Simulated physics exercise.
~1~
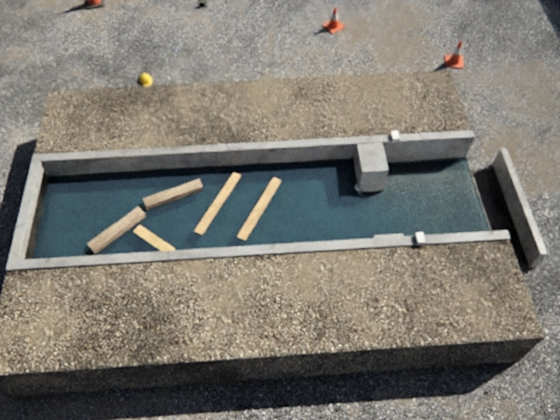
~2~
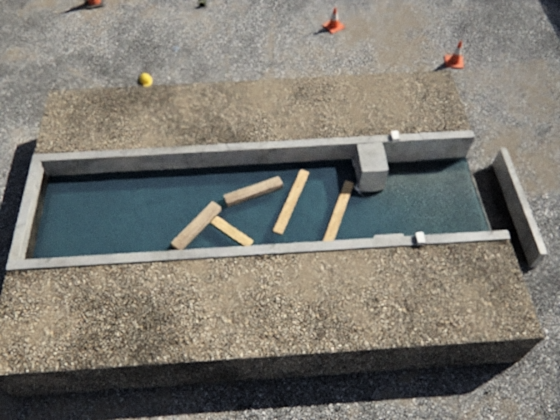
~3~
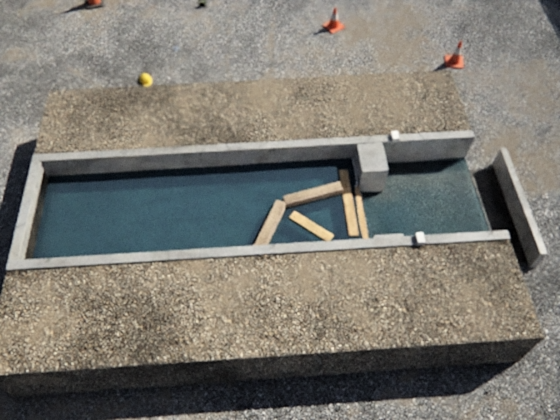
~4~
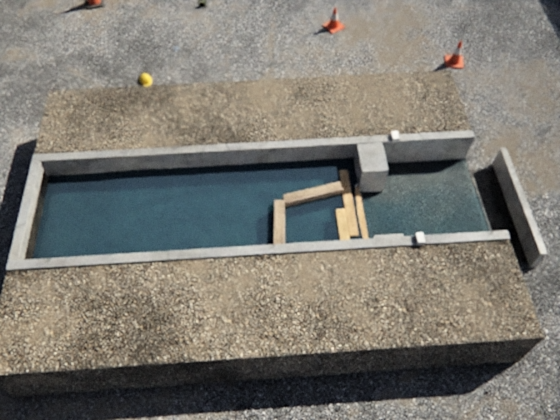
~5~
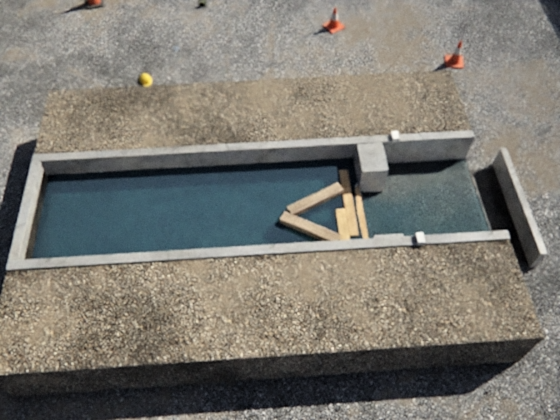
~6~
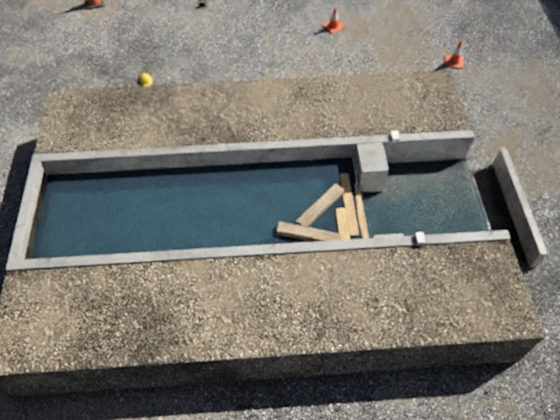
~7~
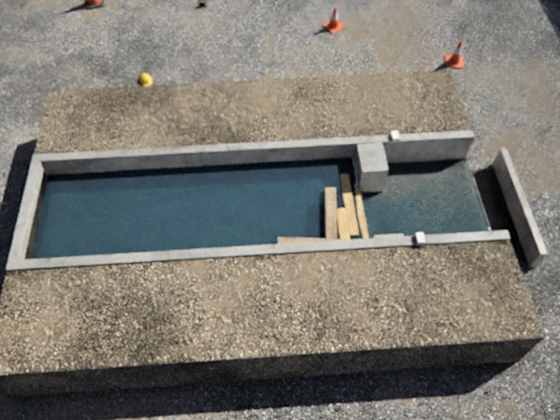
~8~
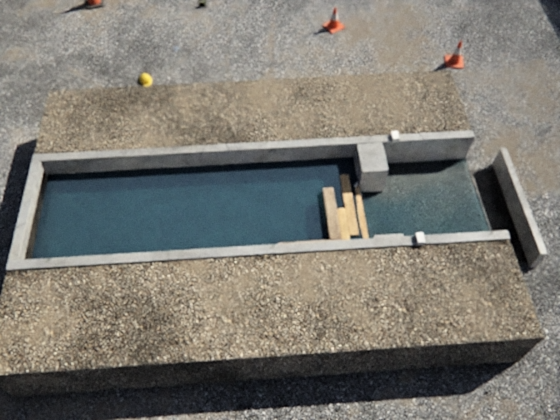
We see five wooden pieces floating rightward along a concrete-walled channel of dark water, seen from above. They bunch up beside a concrete block jutting from the far wall, turn and shift closer together, and finally rest there, none having passed the white markers on the banks.
